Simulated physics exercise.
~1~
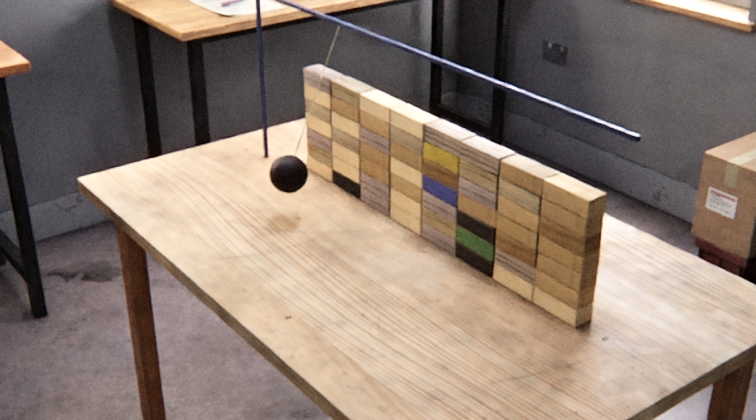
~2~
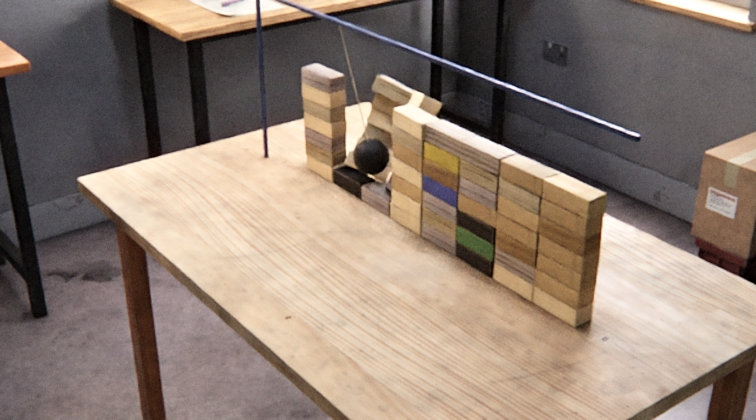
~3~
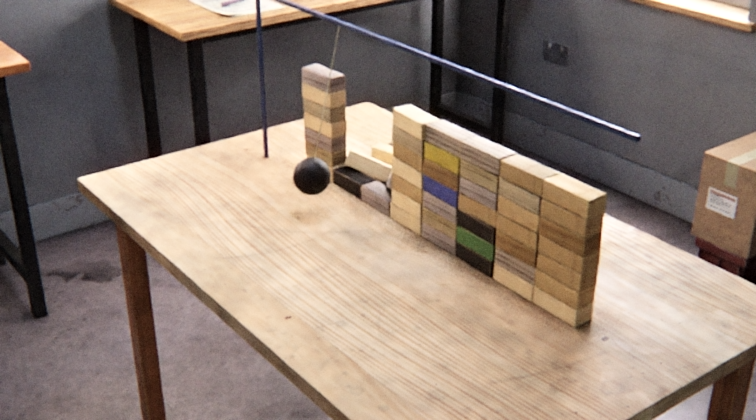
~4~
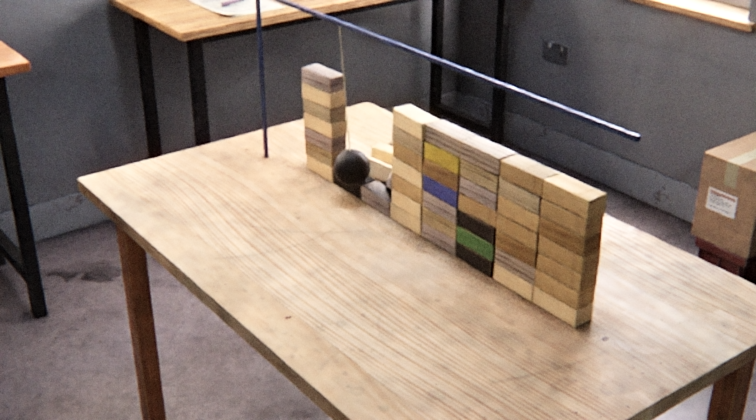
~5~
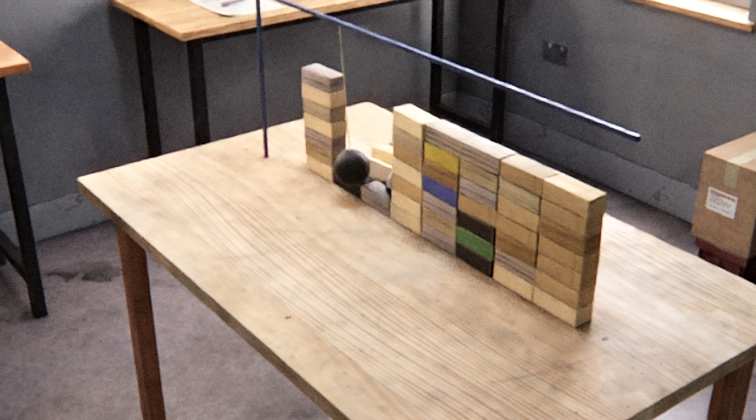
Wall of wooden blocks on a table losing two columns near its left end as a swinging black ball knocks through, rebounds and settles in the gap.
